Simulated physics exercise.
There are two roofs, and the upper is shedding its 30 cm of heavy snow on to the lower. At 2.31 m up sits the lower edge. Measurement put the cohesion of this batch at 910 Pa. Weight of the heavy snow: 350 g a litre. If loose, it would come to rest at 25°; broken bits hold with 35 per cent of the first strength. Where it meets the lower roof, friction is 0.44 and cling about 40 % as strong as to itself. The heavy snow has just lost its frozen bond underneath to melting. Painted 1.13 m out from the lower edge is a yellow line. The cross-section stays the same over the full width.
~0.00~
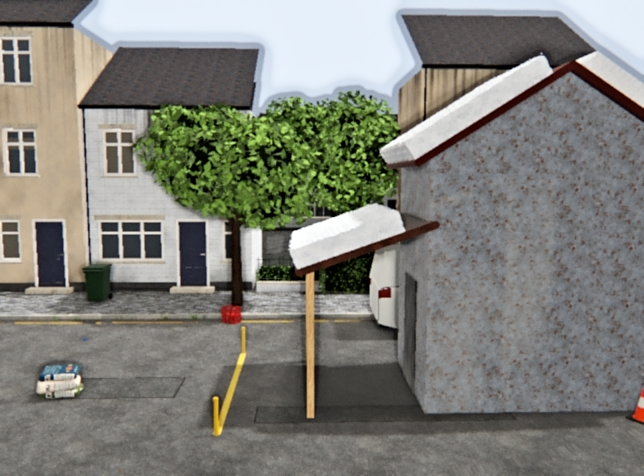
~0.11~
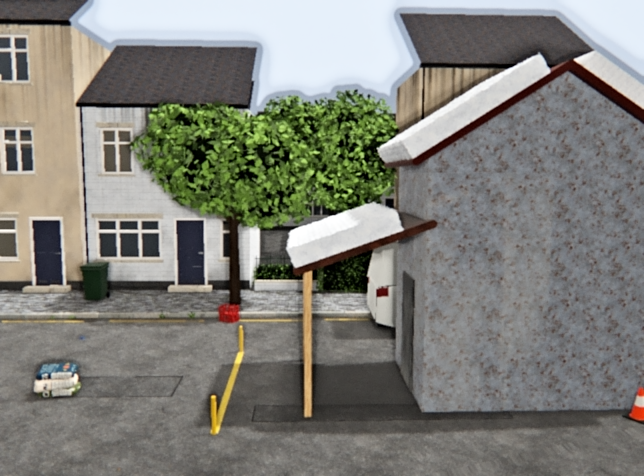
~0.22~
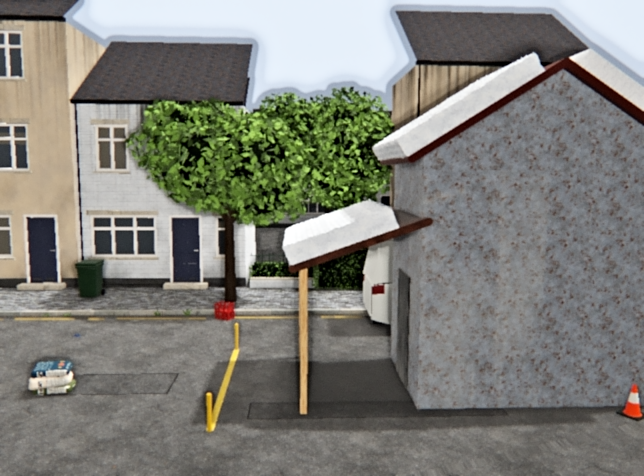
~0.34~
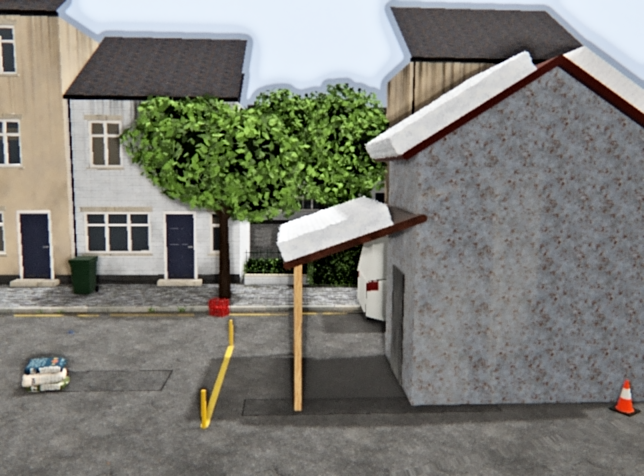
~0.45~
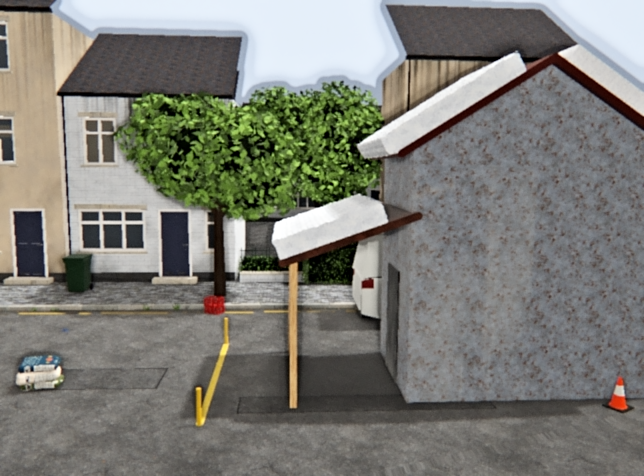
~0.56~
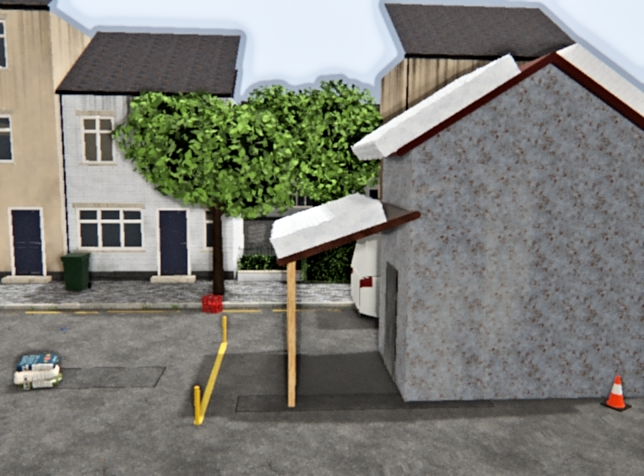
A thick slab of snow crept slightly down the upper roof of the grey building, its front poking a little past the edge above the snowy lower roof, while the view drifted slowly right.
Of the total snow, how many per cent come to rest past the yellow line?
17 per cent.
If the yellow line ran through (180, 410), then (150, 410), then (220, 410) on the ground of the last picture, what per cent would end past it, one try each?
First try around 9 per cent, second around 3 per cent, third around 25 per cent.
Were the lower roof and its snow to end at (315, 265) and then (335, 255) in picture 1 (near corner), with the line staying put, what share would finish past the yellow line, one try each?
Try 1: Near 20 %; try 2: Near 25 %.
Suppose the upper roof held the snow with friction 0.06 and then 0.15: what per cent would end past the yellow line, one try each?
First try 45 per cent, second try 40 per cent.
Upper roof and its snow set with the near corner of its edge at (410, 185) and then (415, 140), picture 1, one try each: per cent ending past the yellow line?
In that order: 2 %, 30 %.
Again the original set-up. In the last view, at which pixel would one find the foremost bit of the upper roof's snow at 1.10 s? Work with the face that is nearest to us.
Close to pixel (336, 204).
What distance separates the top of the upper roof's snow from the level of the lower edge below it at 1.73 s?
At that moment it reaches around 1.8 m above the edge.
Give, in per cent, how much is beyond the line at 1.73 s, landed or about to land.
0 %.
By 1.10 s, none is below the lower edge and 0 % is past the line.
By 1.73 s, none is below the lower edge and 0 % is past the line.
By 2.37 s, 14 % is below the lower edge and 0 % is past the line.
By 3.00 s, 46 % is below the lower edge and 12 % is past the line.
By 4.40 s, at the end, 49 % is below the lower edge and 17 % is past the line.
